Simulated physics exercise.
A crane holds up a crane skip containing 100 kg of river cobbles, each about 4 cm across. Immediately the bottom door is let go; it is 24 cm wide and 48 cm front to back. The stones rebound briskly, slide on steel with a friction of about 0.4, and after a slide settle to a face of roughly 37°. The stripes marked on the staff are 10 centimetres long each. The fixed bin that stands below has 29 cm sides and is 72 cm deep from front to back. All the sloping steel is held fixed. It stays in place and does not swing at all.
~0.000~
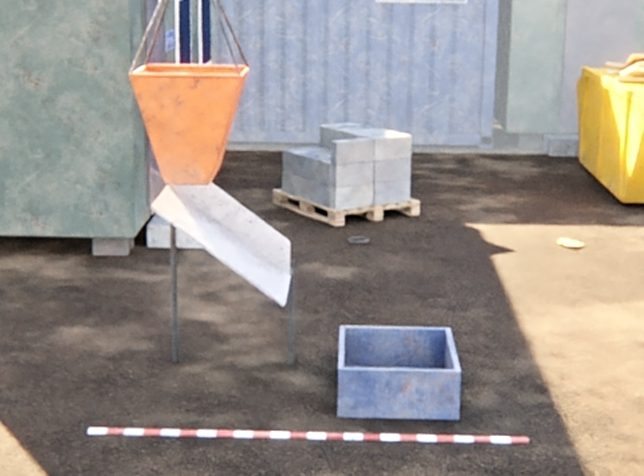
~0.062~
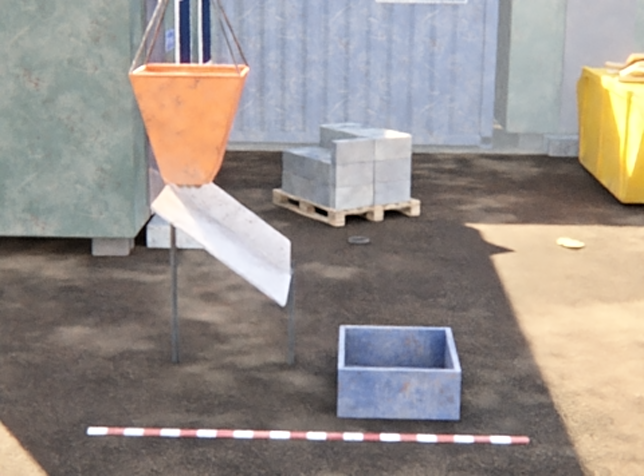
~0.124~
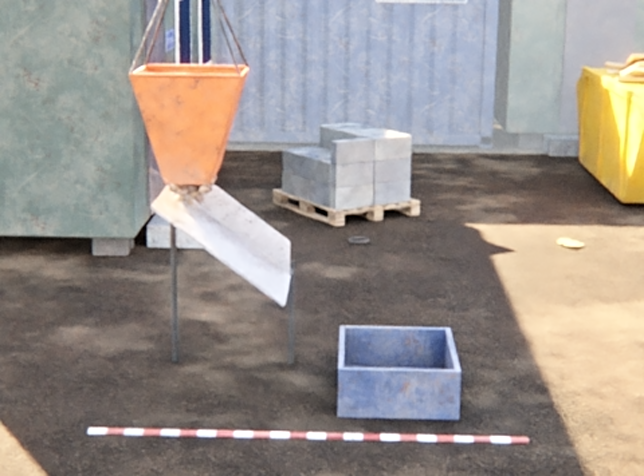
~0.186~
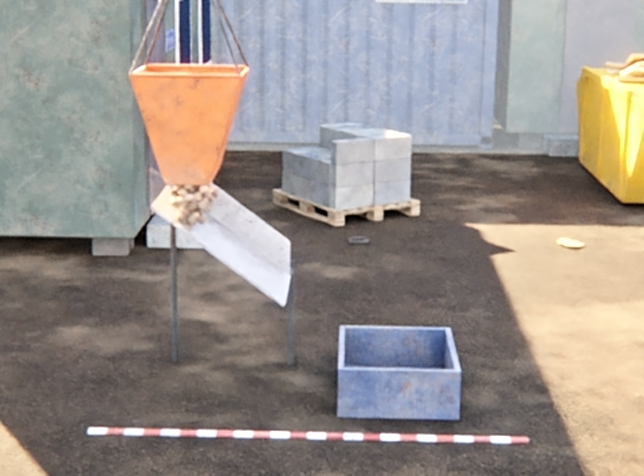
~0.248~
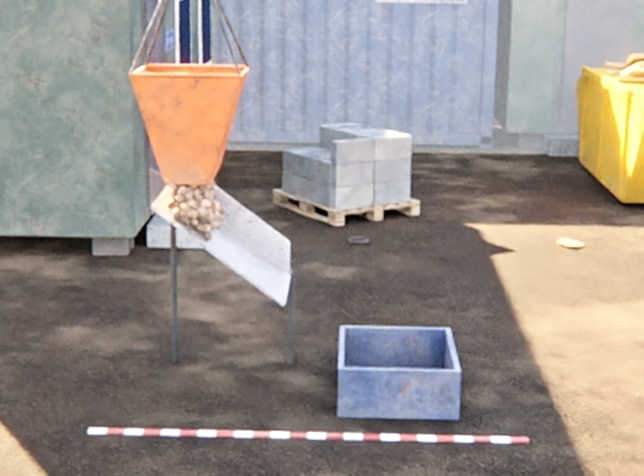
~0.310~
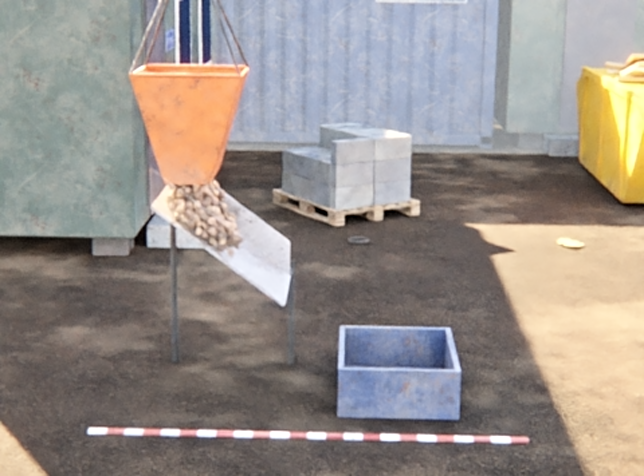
An orange skip hung still above a sloping metal chute, and small brownish stones began pouring from its bottom, piling onto the top of the chute and sliding partway down to the right.
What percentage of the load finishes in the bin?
About 58 per cent.
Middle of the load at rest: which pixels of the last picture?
They settle centred roughly at (374, 382).
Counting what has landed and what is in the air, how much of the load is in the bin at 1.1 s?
Share: Around 35 %.
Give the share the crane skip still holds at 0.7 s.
Still inside: Roughly 5 percent.
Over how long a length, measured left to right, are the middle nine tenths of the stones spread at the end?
100 cm.
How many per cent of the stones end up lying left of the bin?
40 %.
After 0.7 s, 3 % in the crane skip, 74 % on the steel, 19 % falling or lying left of the bin, 4 % falling or lying in the bin; the stones farthest right are at (382, 368).
After 1.1 s, 0 % in the crane skip, 26 % on the steel, 39 % falling or lying left of the bin, 35 % falling or lying in the bin; the stones farthest right are at (445, 375).
After 1.7 s, 0 % in the crane skip, 42 % falling or lying left of the bin, 58 % falling or lying in the bin, 1 % falling or lying beside or right of the bin; the stones farthest right are at (445, 373).
After 2.6 s, 0 % in the crane skip, 41 % falling or lying left of the bin, 58 % falling or lying in the bin, 1 % falling or lying beside or right of the bin; the stones farthest right are at (448, 385).
After 4.5 s, 0 % in the crane skip, 41 % left of the bin, 58 % in the bin, 1 % beside or right of the bin; the stones farthest right are at (448, 385).
